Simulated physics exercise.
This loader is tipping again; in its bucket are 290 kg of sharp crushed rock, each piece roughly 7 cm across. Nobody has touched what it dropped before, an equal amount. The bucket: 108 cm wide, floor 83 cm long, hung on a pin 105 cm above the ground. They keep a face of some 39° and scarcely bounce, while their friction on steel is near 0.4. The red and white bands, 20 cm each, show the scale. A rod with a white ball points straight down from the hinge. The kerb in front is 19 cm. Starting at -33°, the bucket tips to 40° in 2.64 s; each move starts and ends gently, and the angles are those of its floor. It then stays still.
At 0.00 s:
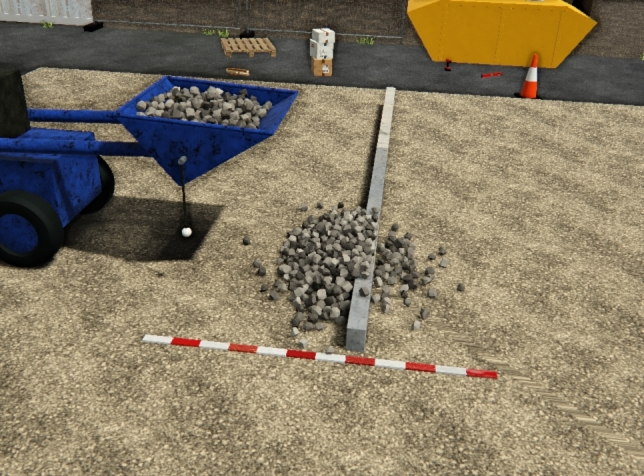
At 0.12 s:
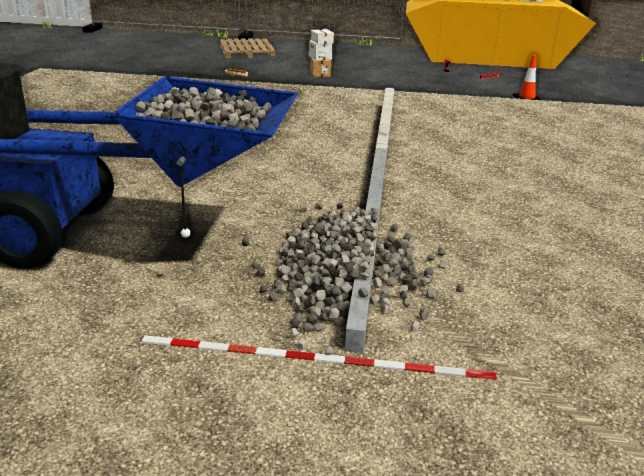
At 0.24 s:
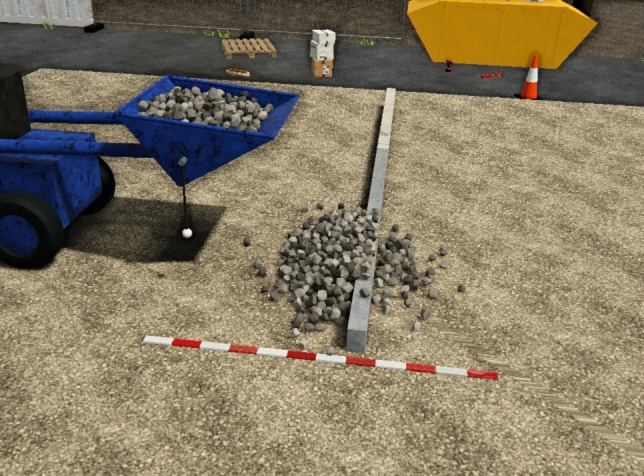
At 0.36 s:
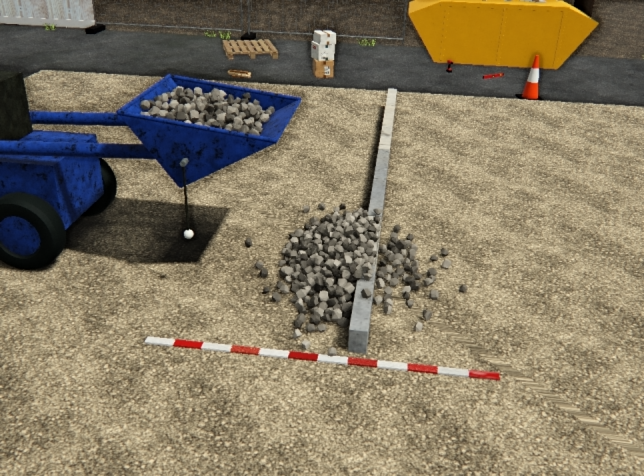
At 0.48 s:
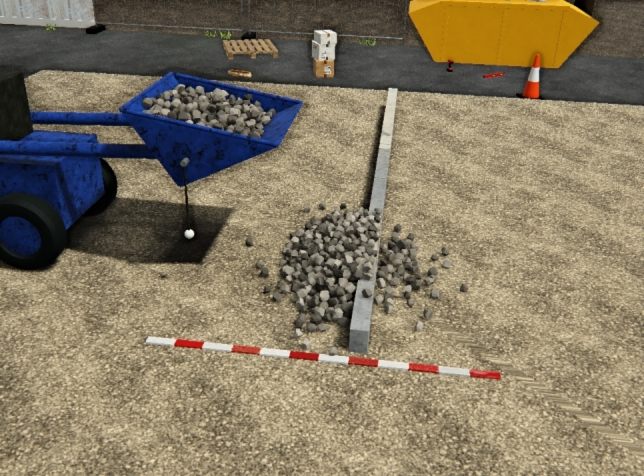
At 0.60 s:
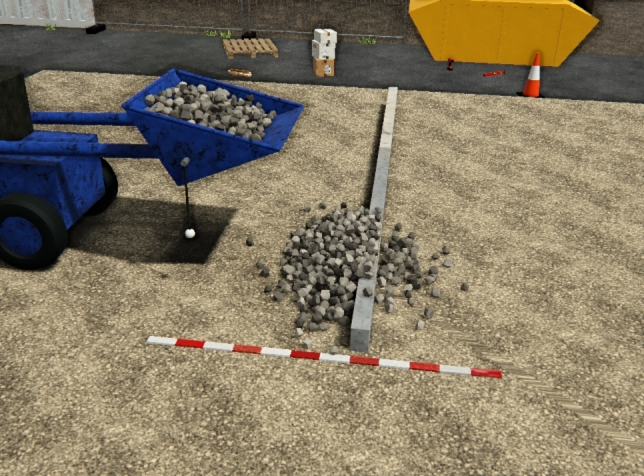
On a gravelly yard, a blue loader at the left holds a bucket of grey crushed rock beside a loose pile heaped against and over a pale kerb, behind a red and white banded rod. The bucket stays almost still at first, then its right end tilts slightly downward, the rocks shifting barely inside it.
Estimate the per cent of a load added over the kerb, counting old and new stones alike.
Roughly 0 per cent of a load is added.
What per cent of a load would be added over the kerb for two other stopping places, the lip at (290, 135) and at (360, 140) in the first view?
Near 0 in a hundred, then near 45 in a hundred.
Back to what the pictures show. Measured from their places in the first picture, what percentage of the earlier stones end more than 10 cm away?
About 0 %.
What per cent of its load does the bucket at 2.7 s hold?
Roughly 15 parts in a hundred of the load.
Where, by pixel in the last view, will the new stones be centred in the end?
The middle ends up near (289, 244).
After 2.0 s the floor is at 29°; in per cent of one load, 96 in the bucket, 94 on this side of the kerb, 10 over the kerb; the foremost stones are at (441, 272).
After 2.7 s the floor is at 40°; in per cent of one load, 13 in the bucket, 177 on this side of the kerb, 10 over the kerb; the foremost stones are at (441, 272).
After 3.1 s the floor is at 40°; in per cent of one load, 0 in the bucket, 190 on this side of the kerb, 10 over the kerb; the foremost stones are at (441, 272).
After 5.7 s the floor is at 40°; in per cent of one load, 0 in the bucket, 190 on this side of the kerb, 10 over the kerb; the foremost stones are at (441, 272). Net gain over the kerb, 0.
